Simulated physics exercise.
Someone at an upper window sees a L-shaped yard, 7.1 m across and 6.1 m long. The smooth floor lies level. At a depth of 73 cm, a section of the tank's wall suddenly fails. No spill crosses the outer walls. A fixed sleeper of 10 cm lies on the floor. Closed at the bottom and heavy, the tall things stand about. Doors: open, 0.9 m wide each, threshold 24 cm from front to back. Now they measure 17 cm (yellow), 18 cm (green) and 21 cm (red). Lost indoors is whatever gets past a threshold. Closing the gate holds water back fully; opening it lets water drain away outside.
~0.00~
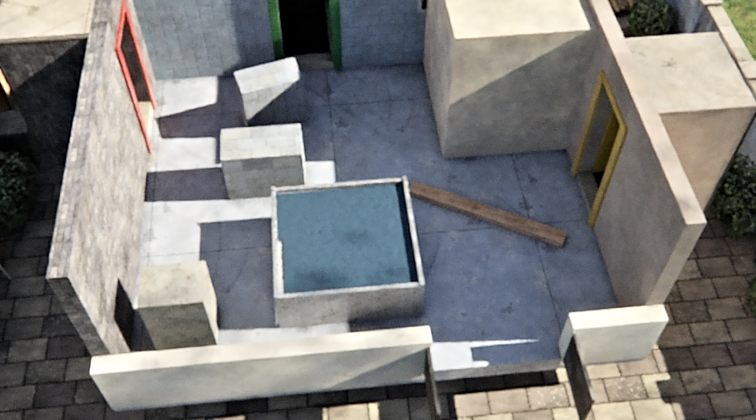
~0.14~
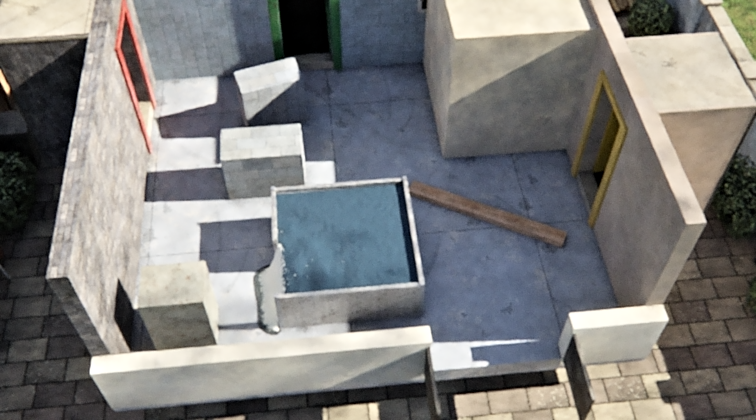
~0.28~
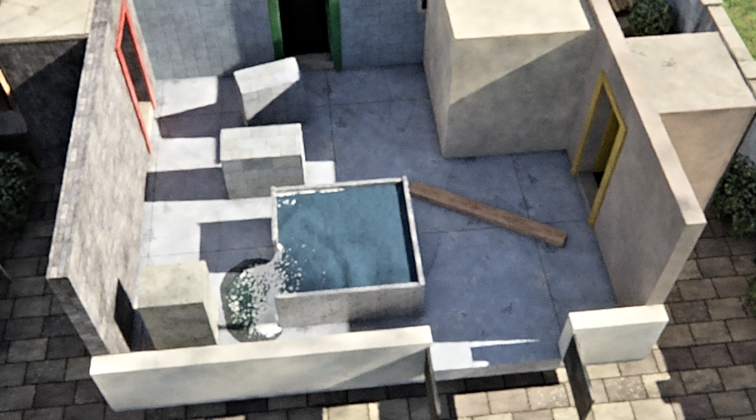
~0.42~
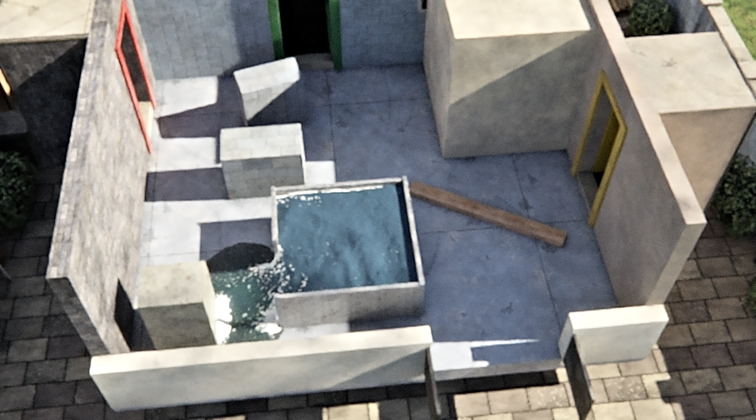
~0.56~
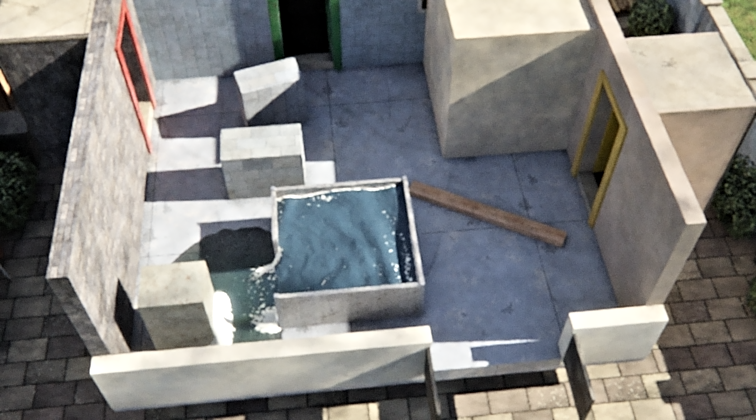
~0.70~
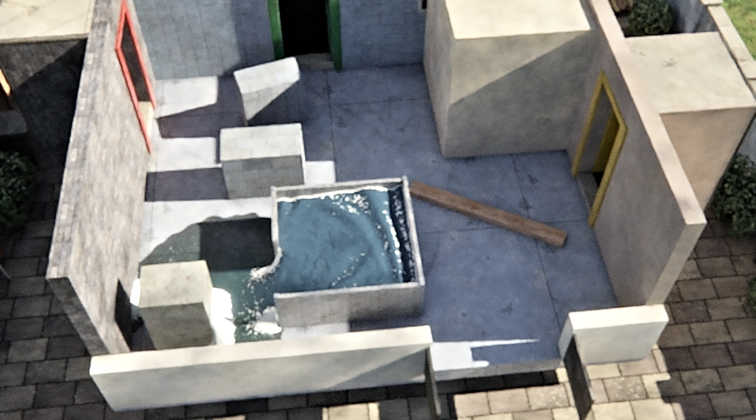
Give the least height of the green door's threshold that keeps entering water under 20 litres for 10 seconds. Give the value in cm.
Roughly 6 cm.
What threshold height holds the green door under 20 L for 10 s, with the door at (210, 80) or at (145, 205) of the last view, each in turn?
19 and 12.0 cm.
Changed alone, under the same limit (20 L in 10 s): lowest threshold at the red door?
Roughly 13.0 cm at the red door.
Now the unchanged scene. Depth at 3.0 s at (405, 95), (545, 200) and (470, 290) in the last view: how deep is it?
That's 0, 0 and 1 cm, in the order given.
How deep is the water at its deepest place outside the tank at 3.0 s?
Up to some 36 centimetres, I'd say.
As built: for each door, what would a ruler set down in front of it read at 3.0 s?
Yellow door 0 cm, green door 0 cm, red door 7 cm.
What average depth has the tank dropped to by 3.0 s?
Roughly 33 cm on average.
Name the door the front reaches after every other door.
It would be the yellow door.
After 1.4 s water covers 15 % of the floor, deepest (53 cm) near (222, 319); it has not reached the green door.
After 3.0 s water covers 45 % of the floor, deepest (36 cm) near (142, 382); it has not reached the green door.
After 10.0 s water covers 95 % of the floor, deepest (14 cm) near (392, 207); 7 cm at the green door, 0 litres in over its 18 cm threshold.
At the green door as built, the water arrived by 3.4 s and peaked near 11 cm at 7.2 s.
Run again over the same 10 s with other heights there, 31 litres in over 5 cm, 16 litres over 6.5 cm. The limit of 20 litres is kept from about 6 cm up.
